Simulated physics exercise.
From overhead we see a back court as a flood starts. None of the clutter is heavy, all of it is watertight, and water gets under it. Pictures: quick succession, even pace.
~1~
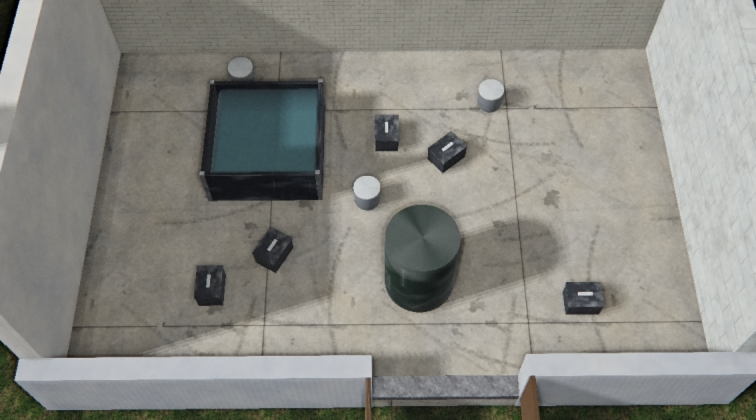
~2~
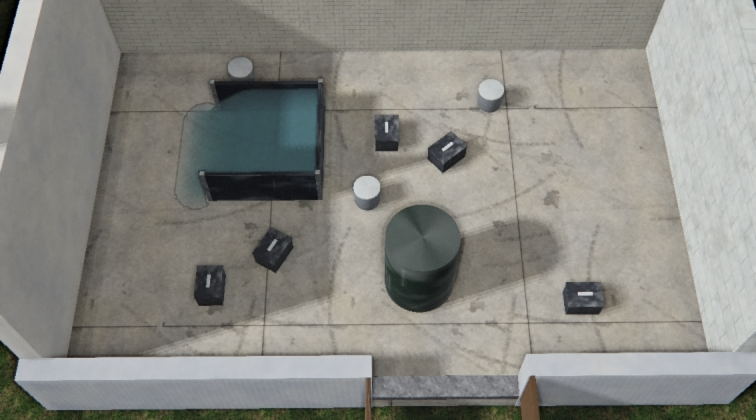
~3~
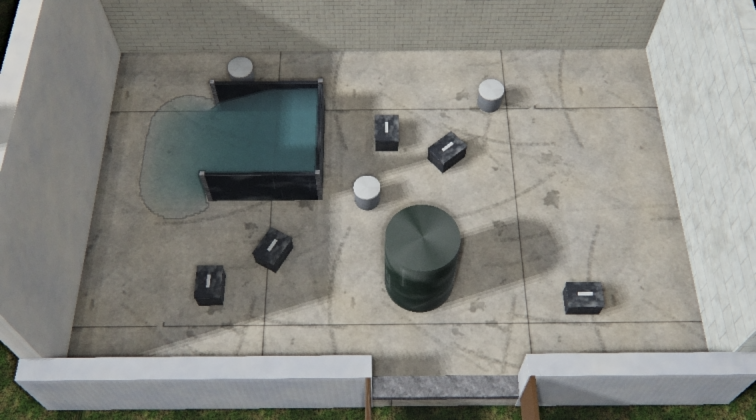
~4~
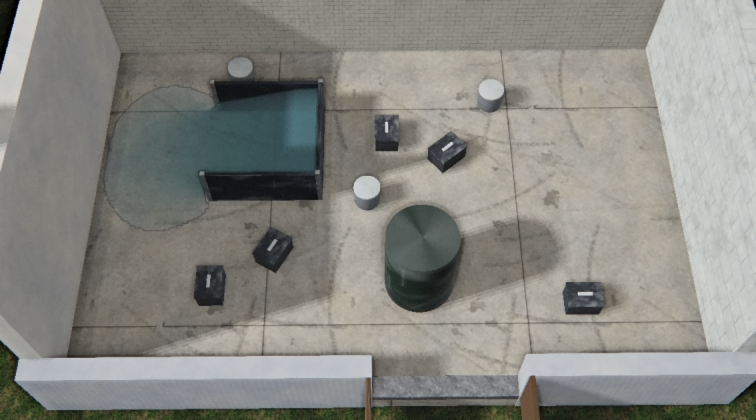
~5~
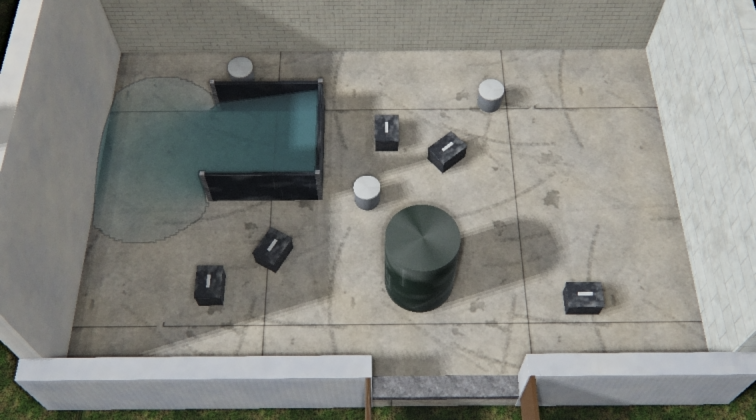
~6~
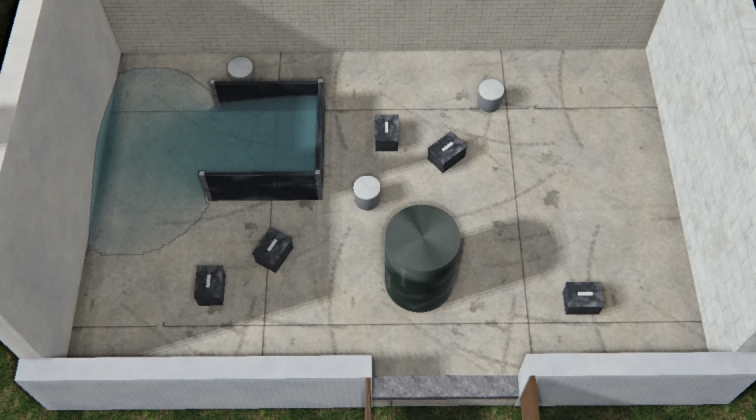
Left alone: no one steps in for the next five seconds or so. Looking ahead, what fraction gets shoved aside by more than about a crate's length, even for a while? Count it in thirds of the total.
I expect the share pushed well aside to be below one third.
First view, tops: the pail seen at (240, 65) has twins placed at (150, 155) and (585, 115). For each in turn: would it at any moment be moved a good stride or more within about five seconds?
Listed in order: Shoved clear, then hardly budges.
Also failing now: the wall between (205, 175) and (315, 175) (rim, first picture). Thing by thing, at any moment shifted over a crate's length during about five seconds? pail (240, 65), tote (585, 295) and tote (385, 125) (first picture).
In turn: Stayed within it, stayed within it, stayed within it.
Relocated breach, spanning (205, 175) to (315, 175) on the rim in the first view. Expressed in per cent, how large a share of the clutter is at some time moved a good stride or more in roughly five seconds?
Estimate: Close to 20 per cent.
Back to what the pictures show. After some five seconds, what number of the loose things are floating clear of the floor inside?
0.
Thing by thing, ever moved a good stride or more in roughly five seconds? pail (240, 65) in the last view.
Verdict on that one: Displaced that much.
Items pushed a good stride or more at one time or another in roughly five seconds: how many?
The total is 1.
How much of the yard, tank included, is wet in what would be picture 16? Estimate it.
About 25 in a hundred.
A moment on, 0 of 8 are well off their spots; 0 afloat.
Next, 0 of 8 are well off their spots; 0 afloat.
Later, 1 of 8 are well off their spots; 0 afloat.
In the end, 1 of 8 are well off their spots, and 1 have been at some point; 0 afloat.
